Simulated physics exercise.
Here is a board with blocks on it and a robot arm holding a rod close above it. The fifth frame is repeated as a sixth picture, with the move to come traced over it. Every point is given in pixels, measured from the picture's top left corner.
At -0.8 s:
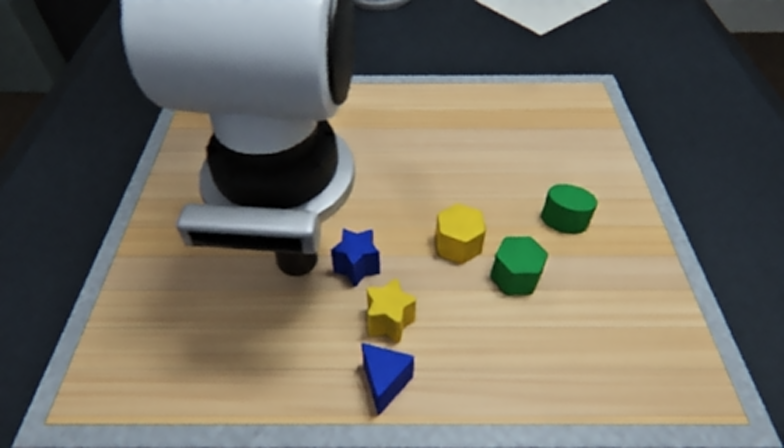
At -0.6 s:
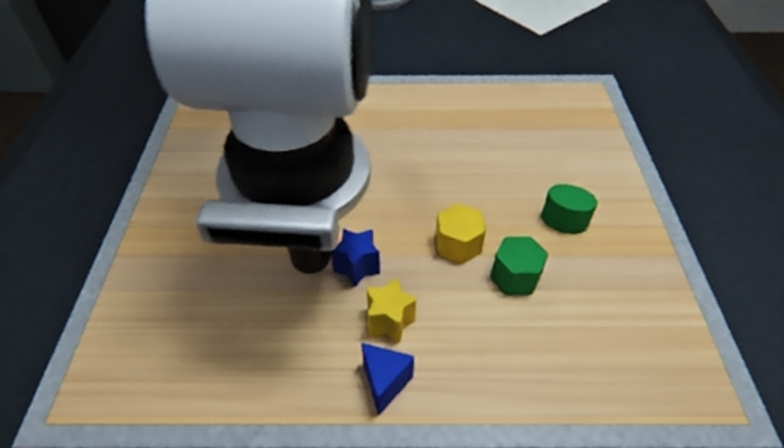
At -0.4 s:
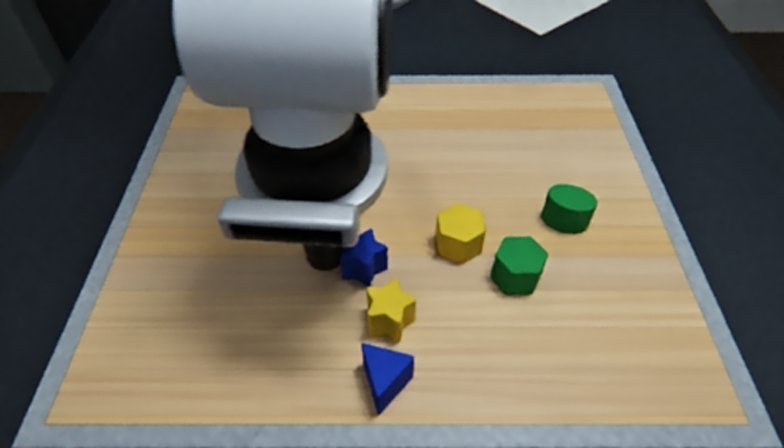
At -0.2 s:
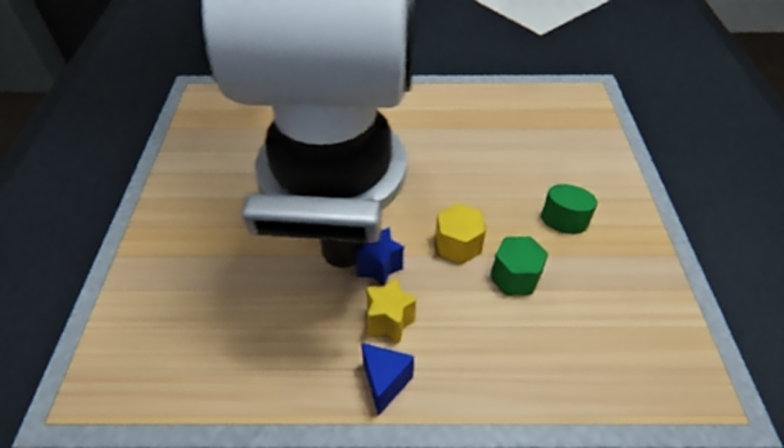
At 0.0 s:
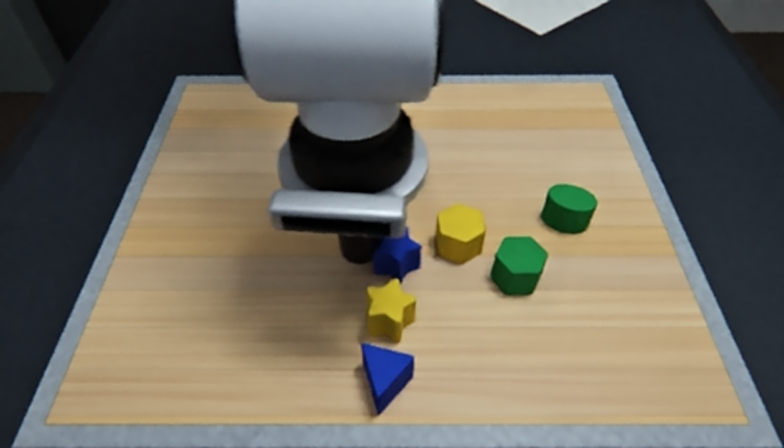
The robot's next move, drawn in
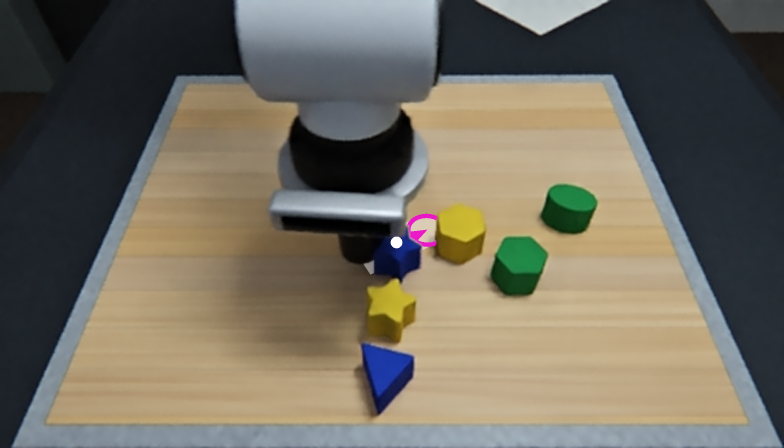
Robot arm moving right across a wooden board and pushing a small blue star rightward as the other coloured blocks stay still.
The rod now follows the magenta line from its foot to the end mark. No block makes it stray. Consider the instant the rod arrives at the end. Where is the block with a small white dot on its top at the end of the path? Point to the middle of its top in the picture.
If I read the scene right, the answer is (429, 241).
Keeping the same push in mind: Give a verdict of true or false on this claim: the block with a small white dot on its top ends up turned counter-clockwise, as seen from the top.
That claim is false.
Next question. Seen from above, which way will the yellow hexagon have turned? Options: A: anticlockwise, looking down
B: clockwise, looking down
A.
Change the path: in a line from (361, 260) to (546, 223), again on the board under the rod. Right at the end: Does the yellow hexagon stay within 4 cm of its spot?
In short: No.
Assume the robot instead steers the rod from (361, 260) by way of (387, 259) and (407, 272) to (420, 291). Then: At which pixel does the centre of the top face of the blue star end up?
The top centre is at (454, 253).
Path on the board, from (361, 260) directly to (427, 230); the dot is on the blue star.
What follows on the original path. Halfway along, rod at (396, 234); blue star at (424, 241), turned 35° clockwise; yellow hexagon at (465, 222).
At the end, rod at (428, 219); yellow star in place; blue star at (429, 241), turned 60° clockwise; yellow hexagon at (469, 223), turned 20° anticlockwise.
